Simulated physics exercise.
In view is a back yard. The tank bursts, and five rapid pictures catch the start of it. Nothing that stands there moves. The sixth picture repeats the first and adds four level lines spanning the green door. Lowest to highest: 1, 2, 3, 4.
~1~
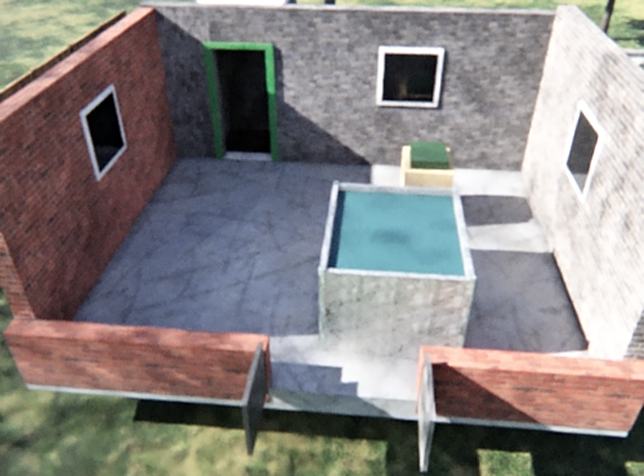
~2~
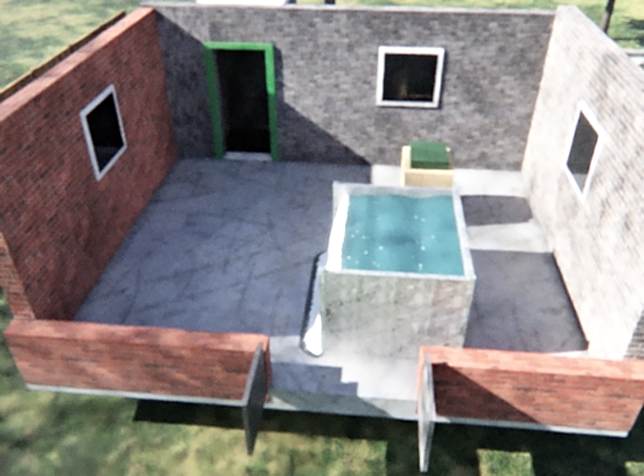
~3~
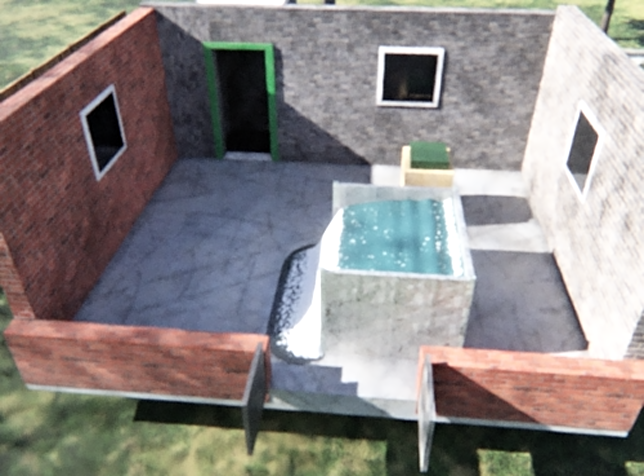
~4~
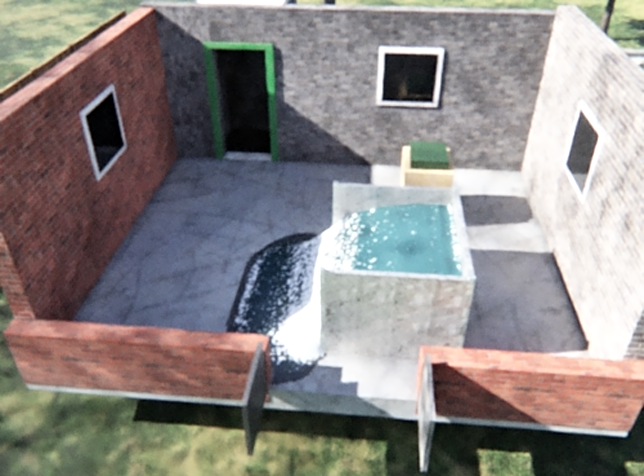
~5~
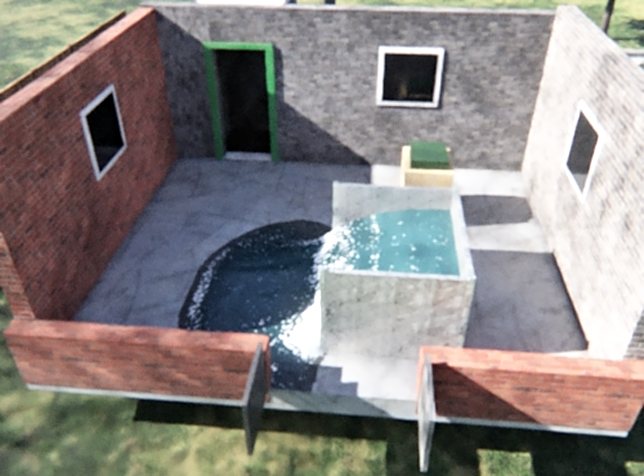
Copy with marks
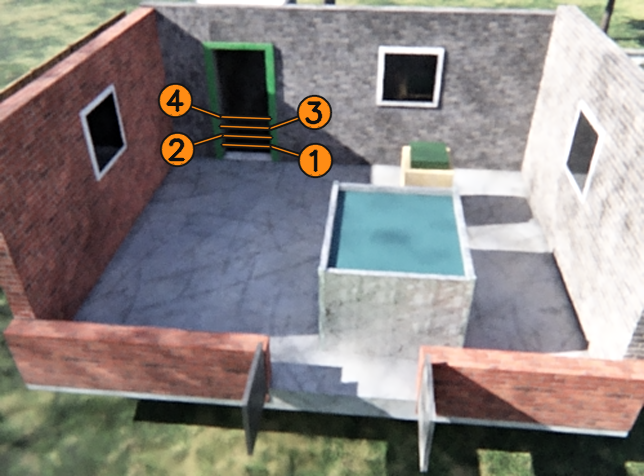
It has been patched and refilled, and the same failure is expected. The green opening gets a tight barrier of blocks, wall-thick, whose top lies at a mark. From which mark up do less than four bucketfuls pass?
Choose 1.
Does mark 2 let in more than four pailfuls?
No, that is safe.
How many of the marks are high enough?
All four.
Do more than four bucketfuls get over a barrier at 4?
No, that is safe.
In orange, 1 at (247, 145); 2 at (246, 136); 3 at (245, 127); 4 at (244, 117); from the bottom up 1, 2, 3, 4.
Choosing 1, a splash gets over, under a bucket.
Choosing 2, nothing gets over.
Choosing 3, nothing gets over.
Choosing 4, nothing gets over.
